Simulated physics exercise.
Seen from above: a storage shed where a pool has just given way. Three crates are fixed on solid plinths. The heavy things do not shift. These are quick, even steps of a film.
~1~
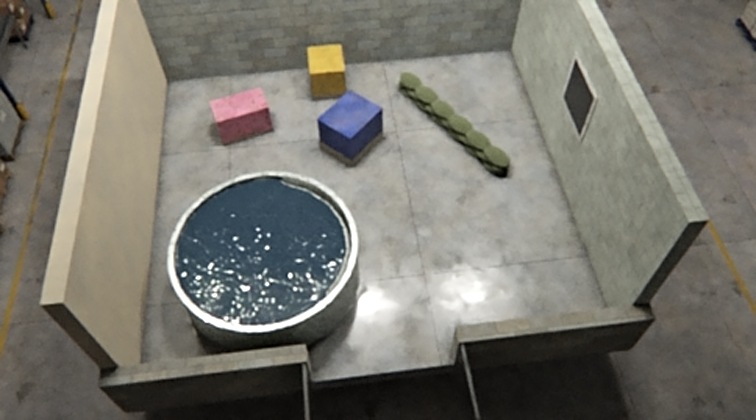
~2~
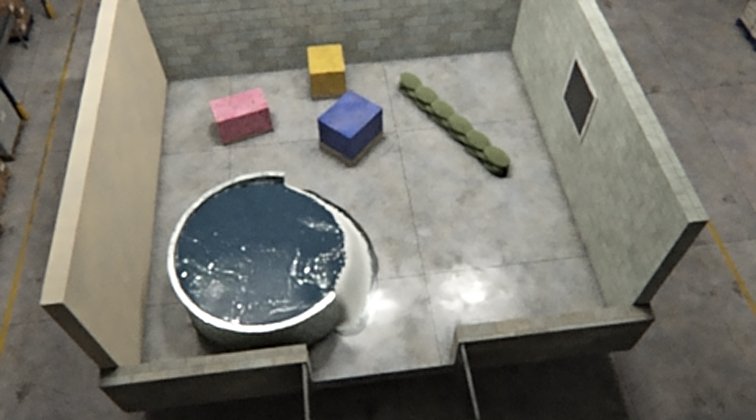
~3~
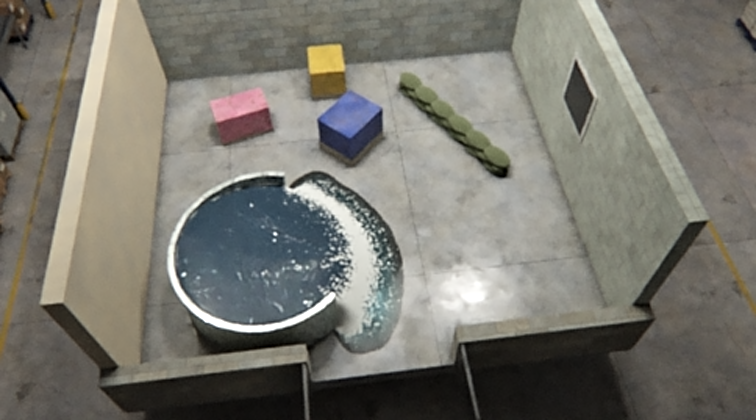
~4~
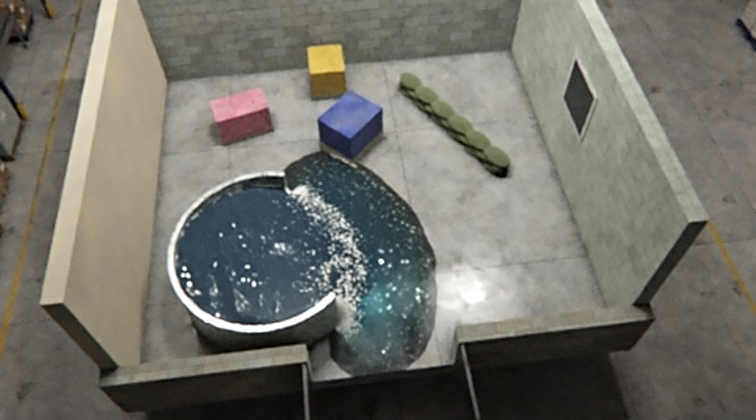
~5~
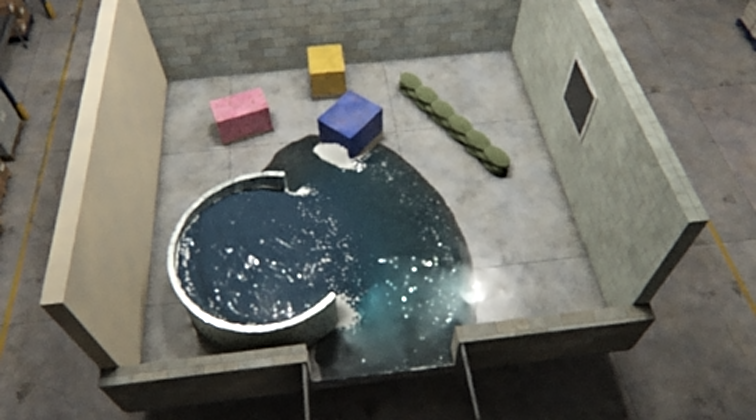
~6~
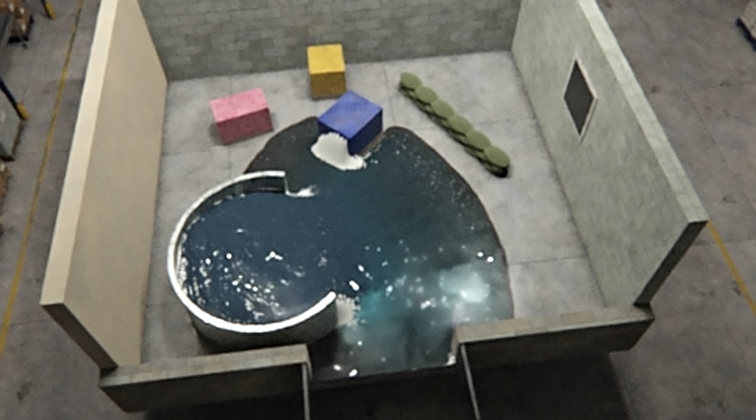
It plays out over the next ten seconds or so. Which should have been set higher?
One by one: The blue crate is wetted; the yellow crate is wetted; the pink crate is wetted.
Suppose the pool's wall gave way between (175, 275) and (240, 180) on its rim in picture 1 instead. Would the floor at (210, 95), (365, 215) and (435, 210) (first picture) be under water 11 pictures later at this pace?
In turn: Flooded, free of water, clear.
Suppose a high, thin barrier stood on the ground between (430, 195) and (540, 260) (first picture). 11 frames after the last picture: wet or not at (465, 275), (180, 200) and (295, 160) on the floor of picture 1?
In turn: Wet, dry, flooded.
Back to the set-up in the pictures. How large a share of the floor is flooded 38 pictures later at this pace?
I make it 95 per cent.
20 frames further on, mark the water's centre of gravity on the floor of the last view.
Close to (419, 207).
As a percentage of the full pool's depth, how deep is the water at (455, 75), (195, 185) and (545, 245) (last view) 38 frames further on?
Roughly 16, 2 and 16 per cent, in turn.
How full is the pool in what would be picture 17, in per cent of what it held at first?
Some 30 per cent.
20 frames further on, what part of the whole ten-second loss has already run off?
Roughly 25 per cent.
A moment on, water covers 50 % of the floor; the blue crate water round its plinth, the yellow crate water round its plinth, the pink crate water round its plinth.
Next, water covers 60 % of the floor; the blue crate water round its plinth, the yellow crate water round its plinth, the pink crate water round its plinth.
Then, water covers 75 % of the floor; the blue crate water round its plinth, the yellow crate water round its plinth, the pink crate water round its plinth.
Later, water covers 95 % of the floor; the blue crate water round its plinth, the yellow crate water round its plinth, the pink crate water round its plinth.
In the end, water covers 95 % of the floor; the blue crate was topped, the yellow crate was topped, the pink crate was topped.
